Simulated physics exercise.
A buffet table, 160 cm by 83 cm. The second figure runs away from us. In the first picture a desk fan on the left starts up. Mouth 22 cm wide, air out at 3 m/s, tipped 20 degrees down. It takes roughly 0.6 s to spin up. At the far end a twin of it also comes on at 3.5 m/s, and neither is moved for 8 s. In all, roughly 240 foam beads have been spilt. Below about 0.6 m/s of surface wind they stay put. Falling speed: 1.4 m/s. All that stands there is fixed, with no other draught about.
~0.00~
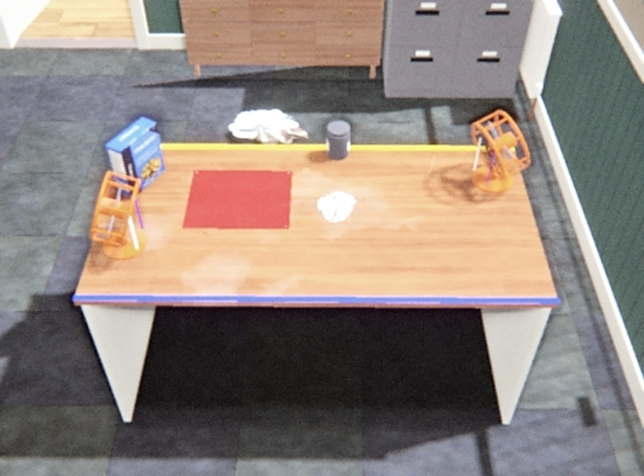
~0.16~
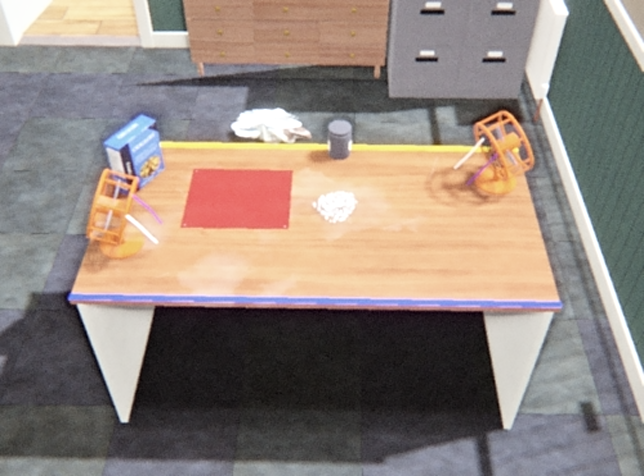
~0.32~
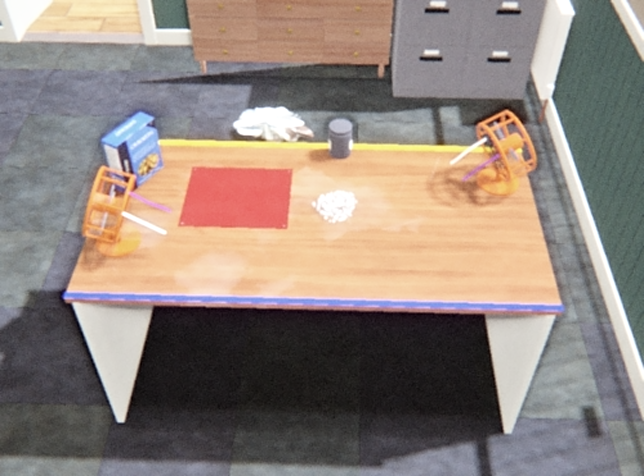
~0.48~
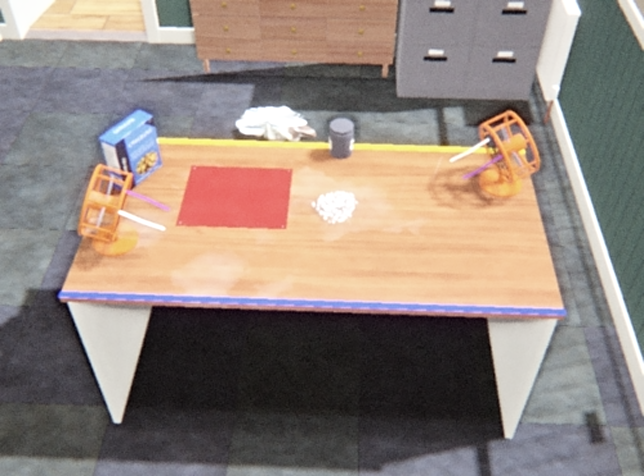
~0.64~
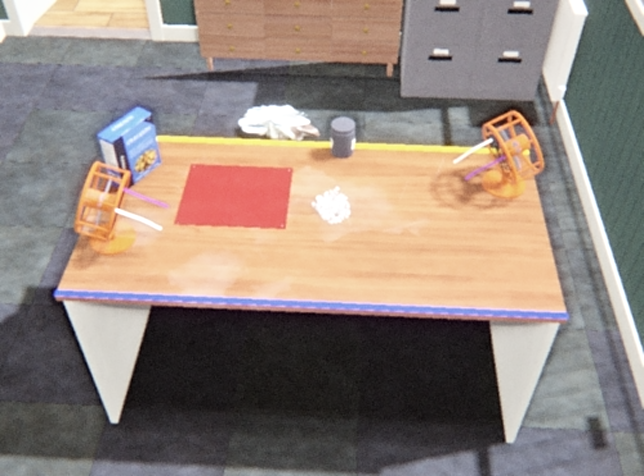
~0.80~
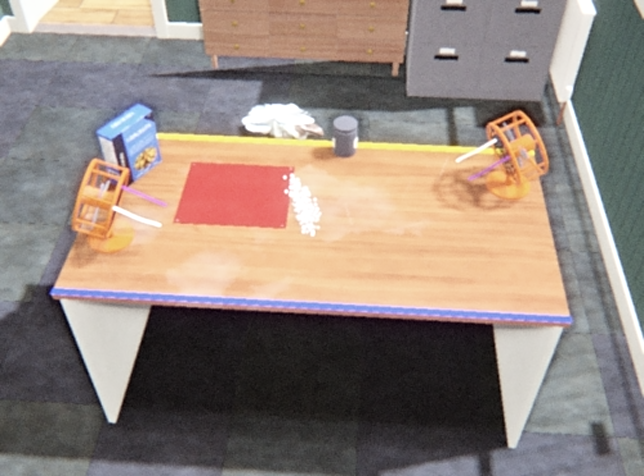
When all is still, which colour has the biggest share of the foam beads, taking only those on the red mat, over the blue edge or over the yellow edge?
Yellow.
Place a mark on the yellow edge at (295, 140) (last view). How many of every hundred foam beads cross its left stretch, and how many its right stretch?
90 % left and 0 % right.
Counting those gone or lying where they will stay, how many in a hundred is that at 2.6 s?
About 100 per cent.
After 1.6 s, 87 % are over the yellow edge, 12 % over the blue edge and 1 % on the red mat; 91 % are gone or lie where they will stay.
After 2.6 s, 88 % are over the yellow edge, 12 % over the blue edge and 0 % on the red mat; 100 % are gone or lie where they will stay.
After 4.4 s, 88 % are over the yellow edge, 12 % over the blue edge and 0 % on the red mat; 100 % are gone or lie where they will stay.
After 8.0 s, at the end, 88 % are over the yellow edge, 12 % over the blue edge and 0 % on the red mat.
